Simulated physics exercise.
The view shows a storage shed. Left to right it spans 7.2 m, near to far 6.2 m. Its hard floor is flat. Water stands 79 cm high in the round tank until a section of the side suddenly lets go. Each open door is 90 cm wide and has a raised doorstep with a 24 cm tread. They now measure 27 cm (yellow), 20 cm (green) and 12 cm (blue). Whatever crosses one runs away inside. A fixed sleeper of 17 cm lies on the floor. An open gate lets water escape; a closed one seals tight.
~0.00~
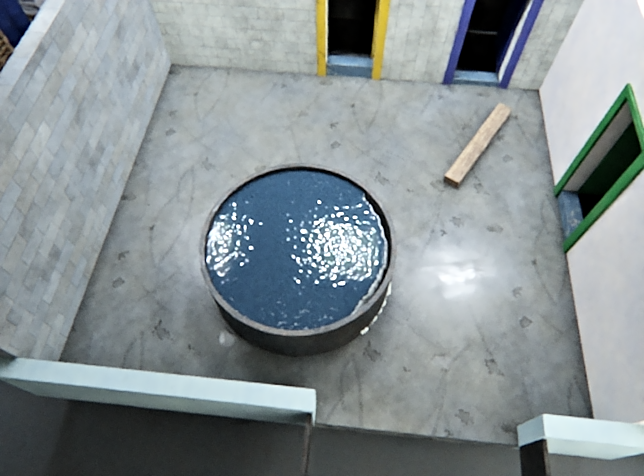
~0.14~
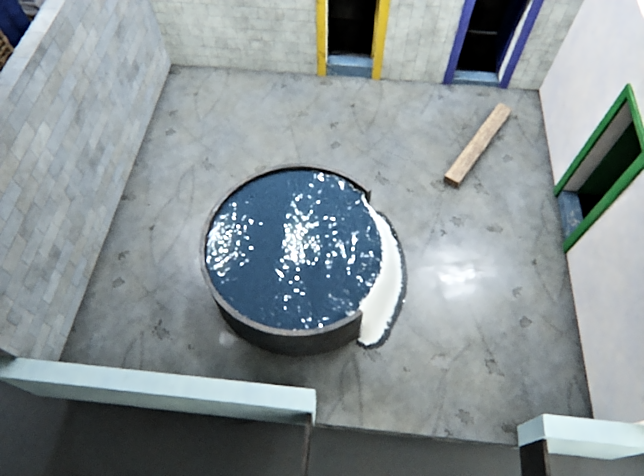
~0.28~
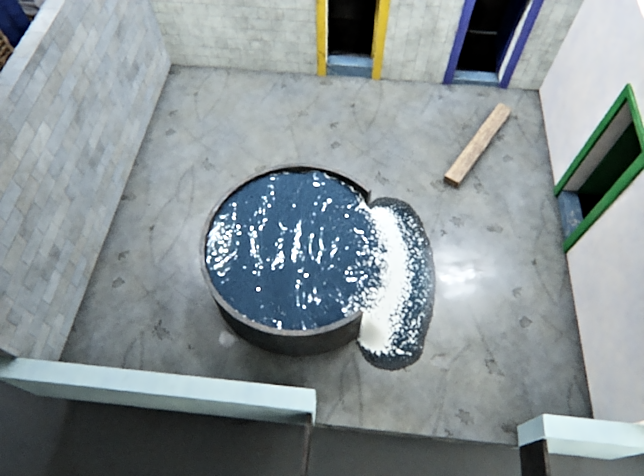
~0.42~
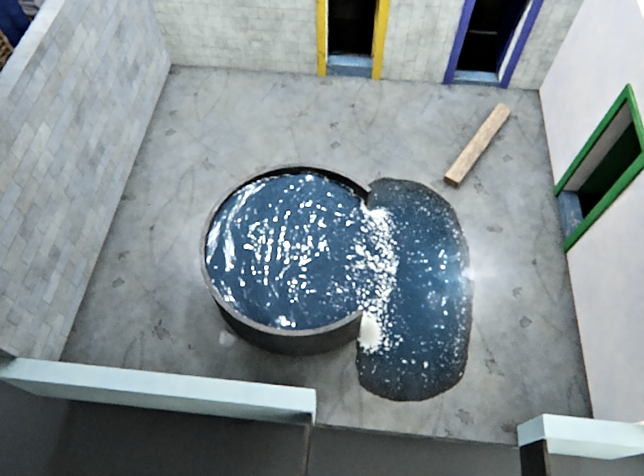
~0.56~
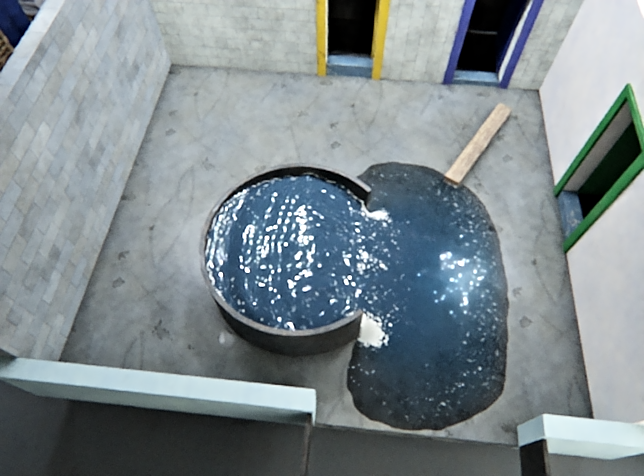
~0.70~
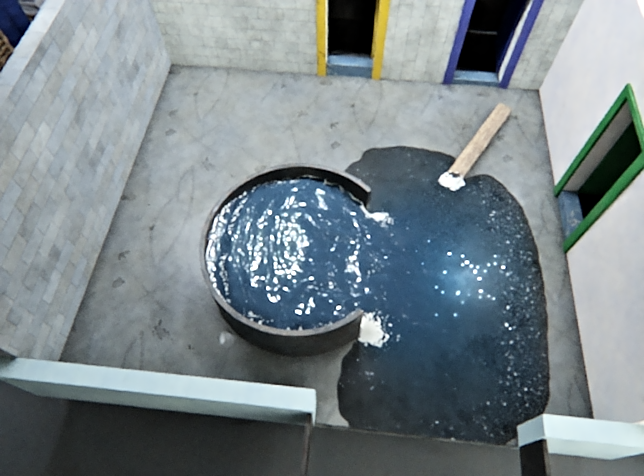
Storage shed with a round tank of water opening on its right side, water pouring out and spreading across the grey floor around a plank's near end.
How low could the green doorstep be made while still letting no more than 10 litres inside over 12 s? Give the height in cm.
At least 31 cm or so.
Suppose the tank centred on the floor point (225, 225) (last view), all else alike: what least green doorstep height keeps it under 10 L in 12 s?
Then roughly 31 cm.
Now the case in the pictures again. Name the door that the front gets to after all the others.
It is the yellow one.
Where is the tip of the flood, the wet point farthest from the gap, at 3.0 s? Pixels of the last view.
Near (531, 91).
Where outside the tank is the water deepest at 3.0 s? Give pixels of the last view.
Near (533, 105).
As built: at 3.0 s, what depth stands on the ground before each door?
Depths in cm: Yellow 0, green 29, blue 17.
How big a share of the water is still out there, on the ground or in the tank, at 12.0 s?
Roughly 64 in a hundred.
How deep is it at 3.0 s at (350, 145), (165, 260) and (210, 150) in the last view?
In that order: 0, 0 and 0 cm.
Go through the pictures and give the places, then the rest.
Still water, 79 cm deep, in the round tank at (299, 243); the green door at (591, 183) is dry, in the first picture.
The front is at (380, 339), 0.3 m from the gap at (387, 267); 0.5 m2 of floor is wet, 79 cm left at the back, in the second picture.
The front is at (414, 355), 0.8 m from the gap at (387, 269); 1.8 m2 of floor is wet, 79 cm left at the back, in the third picture.
The gap is at (386, 271), the front 1.4 m out at (454, 376); the back of the round tank holds 79 cm, in the fourth picture.
The gap is at (386, 271), the front 1.9 m out at (495, 390); the back of the round tank holds 77 cm, in the fifth picture.
The front is at (541, 394), 2.5 m from the gap at (386, 271); 10.1 m2 of floor is wet, 70 cm left at the back; 0.6 m in a straight line remain to the green door at (591, 183), in the sixth picture.
After 1.4 s water covers 35 % of the floor, deepest (42 cm) near (562, 290); 31 cm at the green door, 6 litres in over its 20 cm doorstep.
After 3.0 s water covers 40 % of the floor, deepest (40 cm) near (533, 105); 29 cm at the green door, 92 litres in over its 20 cm doorstep.
After 12.0 s water covers 95 % of the floor, deepest (12 cm) near (54, 375); 5 cm at the green door, 108 litres in over its 20 cm doorstep.
At the green door as built, the water arrived by 0.9 s and peaked near 36 cm at 2.0 s.
Run again over the same 12 s with other heights there, 47 litres in over 25 cm, 4 litres over 33.5 cm. The limit of 10 litres is kept from about 31 cm up.
